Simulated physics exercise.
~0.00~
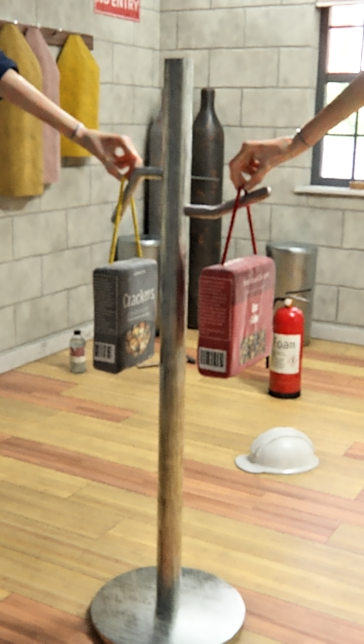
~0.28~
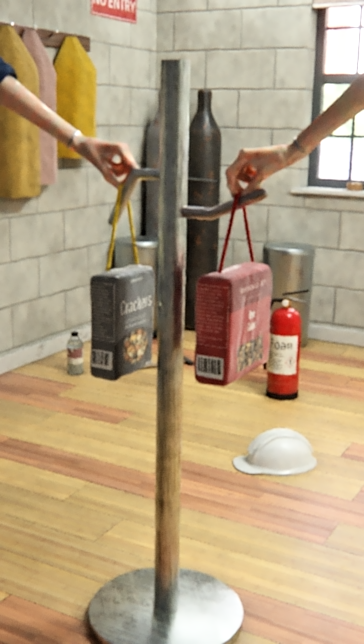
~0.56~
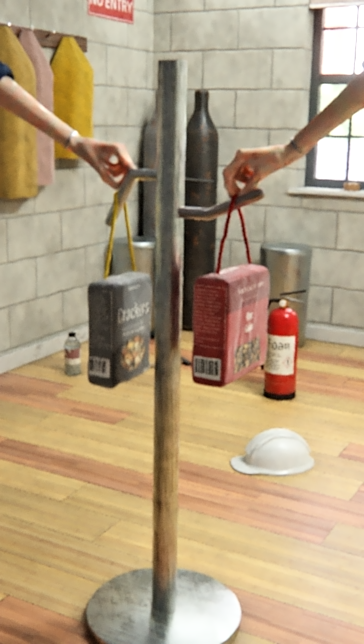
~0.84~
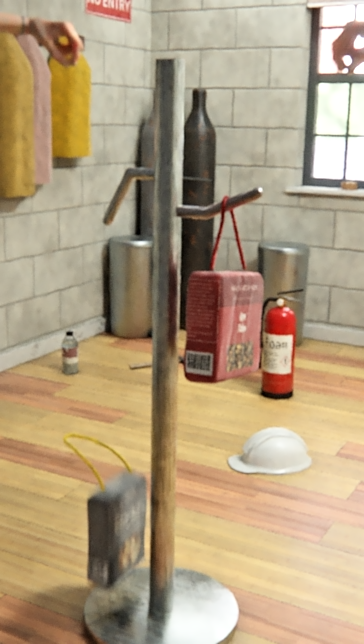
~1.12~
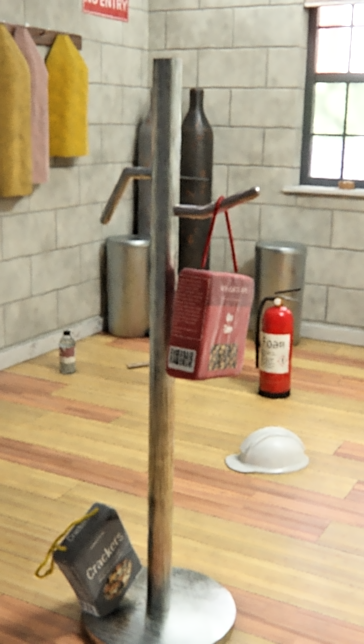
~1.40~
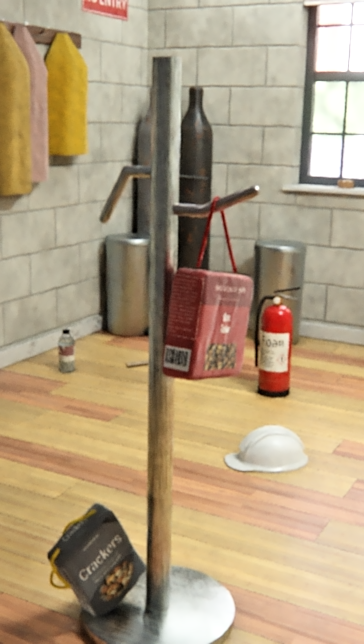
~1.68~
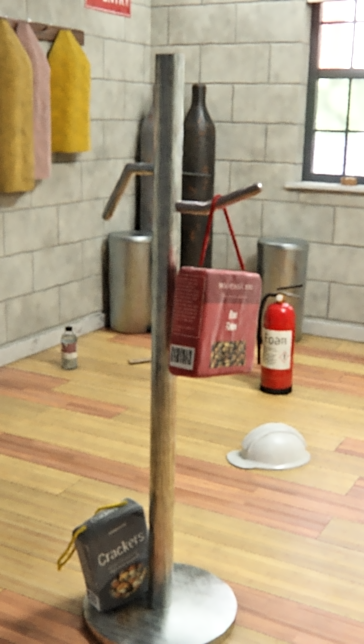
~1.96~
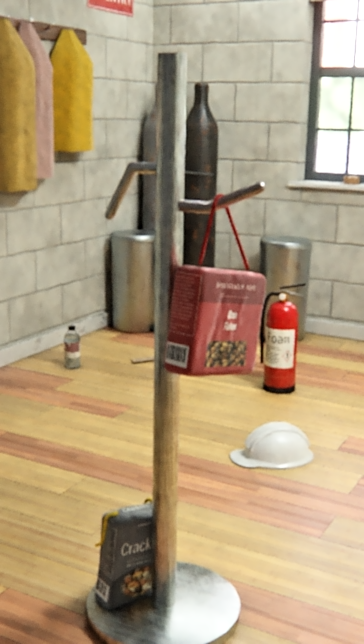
At the start, two hands hold a grey crackers bag by its yellow loop and a red bag by its red loop, one on each side of a metal coat stand in a brick-walled room. The hands lower the bags slightly beside the pegs, then let go and draw away. The grey bag on the left drops to the floor, while the red bag stays hanging from the right peg. The red bag swings and turns a little. The grey bag tilts beside the round base, then settles upright against the pole, with the red bag still hanging above.
